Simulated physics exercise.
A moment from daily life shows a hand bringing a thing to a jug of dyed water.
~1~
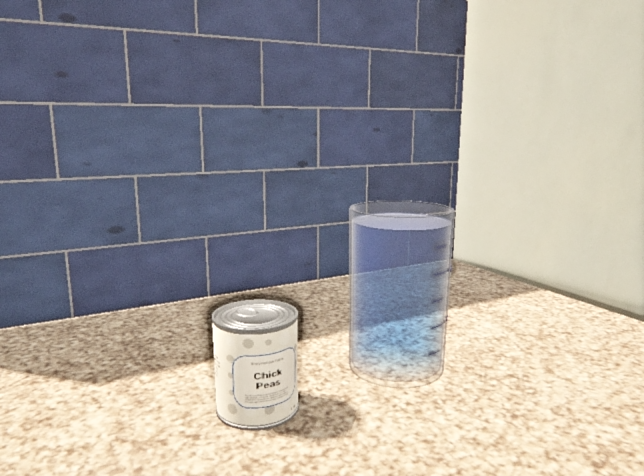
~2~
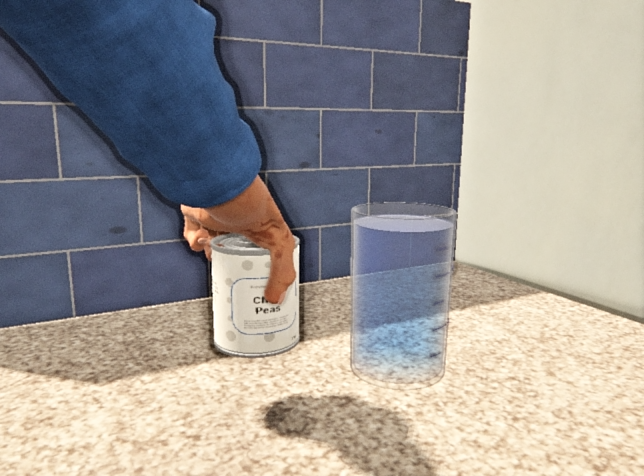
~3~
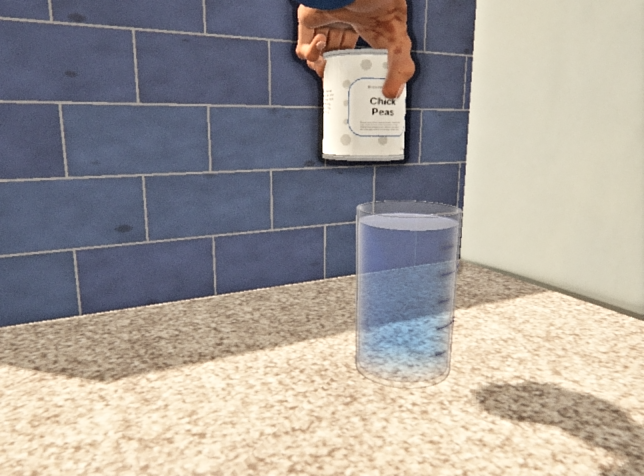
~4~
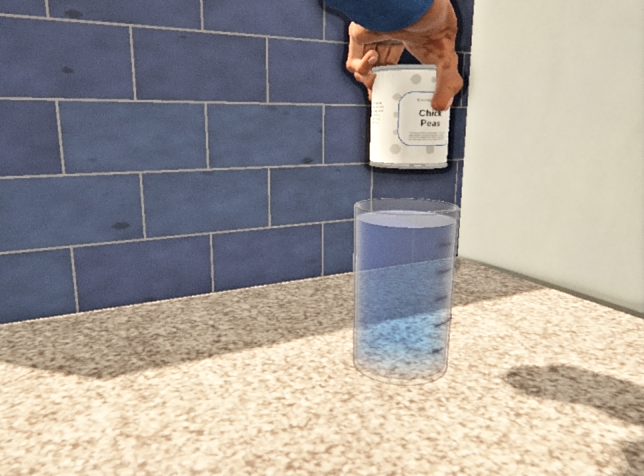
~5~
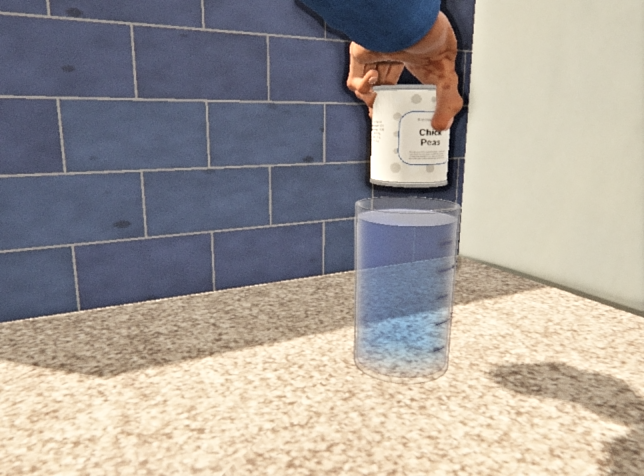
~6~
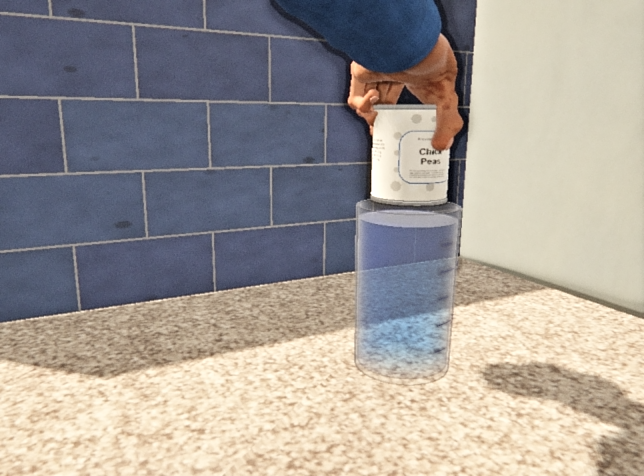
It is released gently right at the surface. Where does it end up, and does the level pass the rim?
It goes under; the jug spills.
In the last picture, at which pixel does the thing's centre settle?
Near (403, 318).
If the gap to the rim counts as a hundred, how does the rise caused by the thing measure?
Roughly 390 in a hundred.
Shortly, the tin of food enters the dyed water; the jug is full to the brim; the top is wet.
Then, the tin of food goes on down; the jug is full to the brim; the top is wet.
At the finish, the tin of food is at the bottom; the jug is full to the brim; the top is wet.
